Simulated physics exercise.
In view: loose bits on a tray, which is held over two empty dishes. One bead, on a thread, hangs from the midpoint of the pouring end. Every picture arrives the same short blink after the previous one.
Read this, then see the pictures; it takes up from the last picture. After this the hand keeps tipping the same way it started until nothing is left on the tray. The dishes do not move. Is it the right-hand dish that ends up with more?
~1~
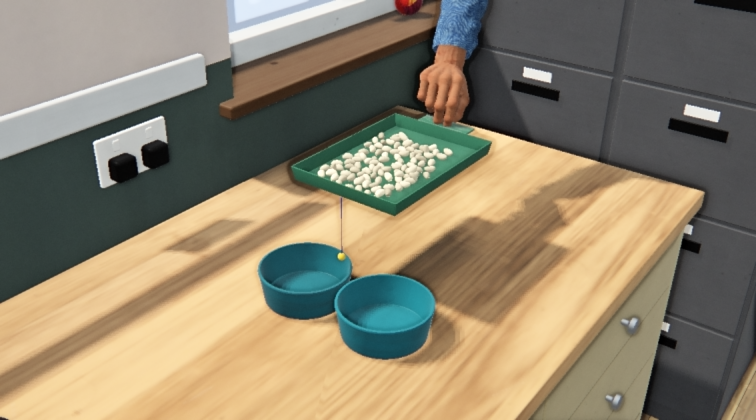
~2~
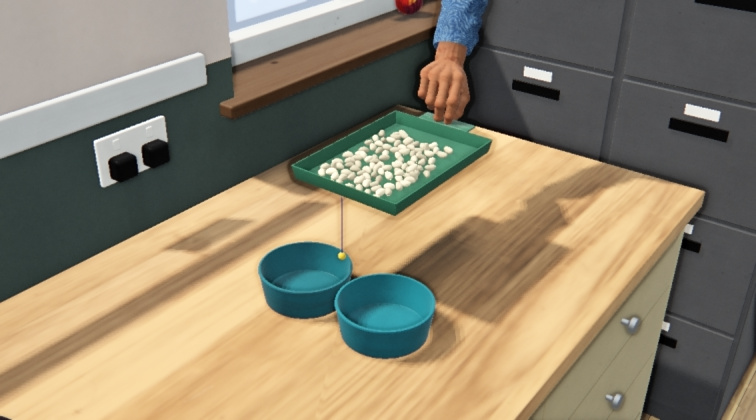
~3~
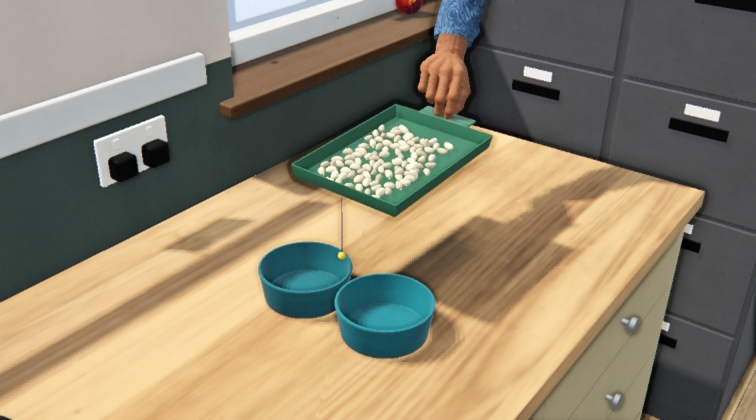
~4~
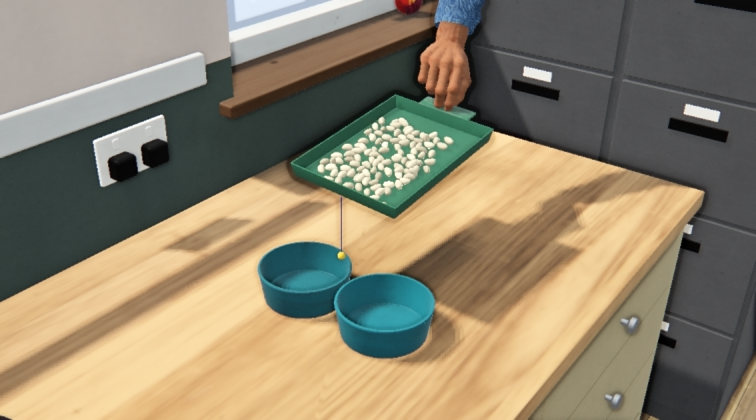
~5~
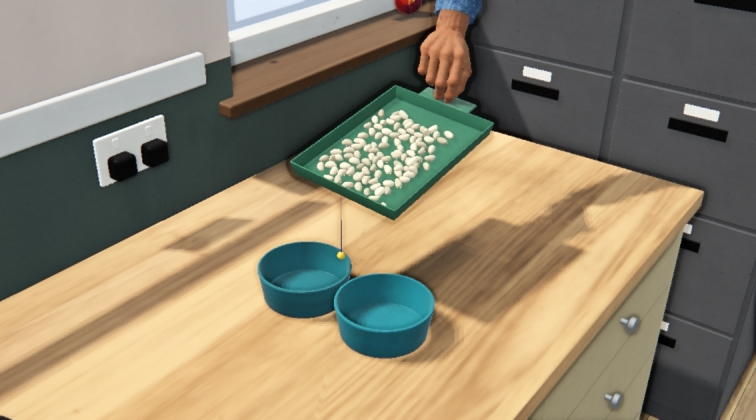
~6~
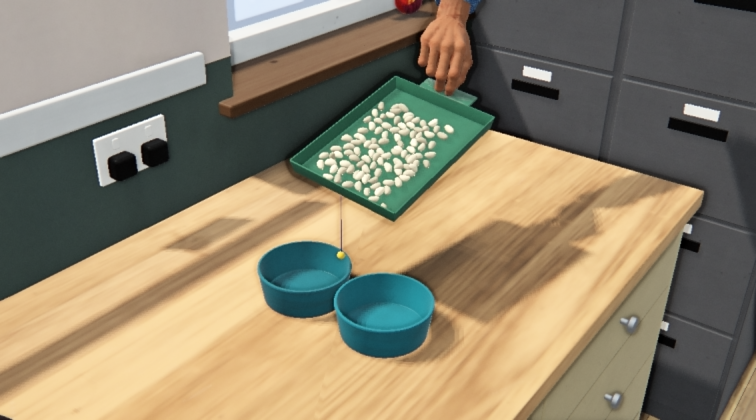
Going by this, it mostly spills to the right of the two.
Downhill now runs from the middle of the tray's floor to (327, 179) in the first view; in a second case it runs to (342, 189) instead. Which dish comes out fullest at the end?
First: The dish at left. Second: The dish at left.
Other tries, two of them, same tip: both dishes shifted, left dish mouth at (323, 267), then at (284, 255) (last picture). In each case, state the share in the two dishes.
Close to 90 %, followed by close to 90 %.
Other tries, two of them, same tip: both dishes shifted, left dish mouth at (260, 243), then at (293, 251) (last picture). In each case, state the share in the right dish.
Around 30 % followed by around 100 %.
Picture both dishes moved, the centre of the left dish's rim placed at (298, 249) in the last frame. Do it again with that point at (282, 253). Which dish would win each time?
Note: Try one - the dish on the right side; try two - the dish on the right side.
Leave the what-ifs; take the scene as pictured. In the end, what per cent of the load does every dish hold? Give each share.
Left dish: 0 per cent; right dish: 90 per cent.
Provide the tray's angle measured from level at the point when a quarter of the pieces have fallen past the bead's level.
Approx. 105° from level.
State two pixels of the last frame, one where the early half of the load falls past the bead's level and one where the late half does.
Initially about (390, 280); subsequently about (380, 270).
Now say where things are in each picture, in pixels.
The first frame shows corners of the pouring end (295, 166) and (395, 202), level; middle of the load (380, 166), white beans; left dish (275, 299); right dish (355, 338); bead on its thread (342, 257).
The second frame shows corners of the pouring end (295, 165) and (395, 202), level; middle of the load (381, 165).
The third frame shows corners of the pouring end (295, 164) and (395, 204), tipped barely, lowest at the right corner; middle of the load (381, 162).
The fourth frame shows corners of the pouring end (295, 163) and (395, 206), tipped a little, lowest at the right corner; middle of the load (380, 159).
The fifth frame shows corners of the pouring end (294, 161) and (394, 208), tipped a little, lowest at the right corner; middle of the load (380, 155).
The sixth frame shows corners of the pouring end (294, 160) and (394, 211), tipped clearly, lowest at the right corner; middle of the load (380, 152); left dish (274, 298); right dish (354, 336).
Just after the last frame, tray tipped steeply; every one on the tray.
A moment on, tray tipped right over; the larger part on the tray; about a tenth in the right dish; just a few in the air.
Further on, tray tipped past a quarter turn; the larger part in the right dish; just a few in the left dish; about a tenth outside both.
When it is over, tray tipped past a quarter turn; the larger part in the right dish; just a few in the left dish; about a tenth outside both.
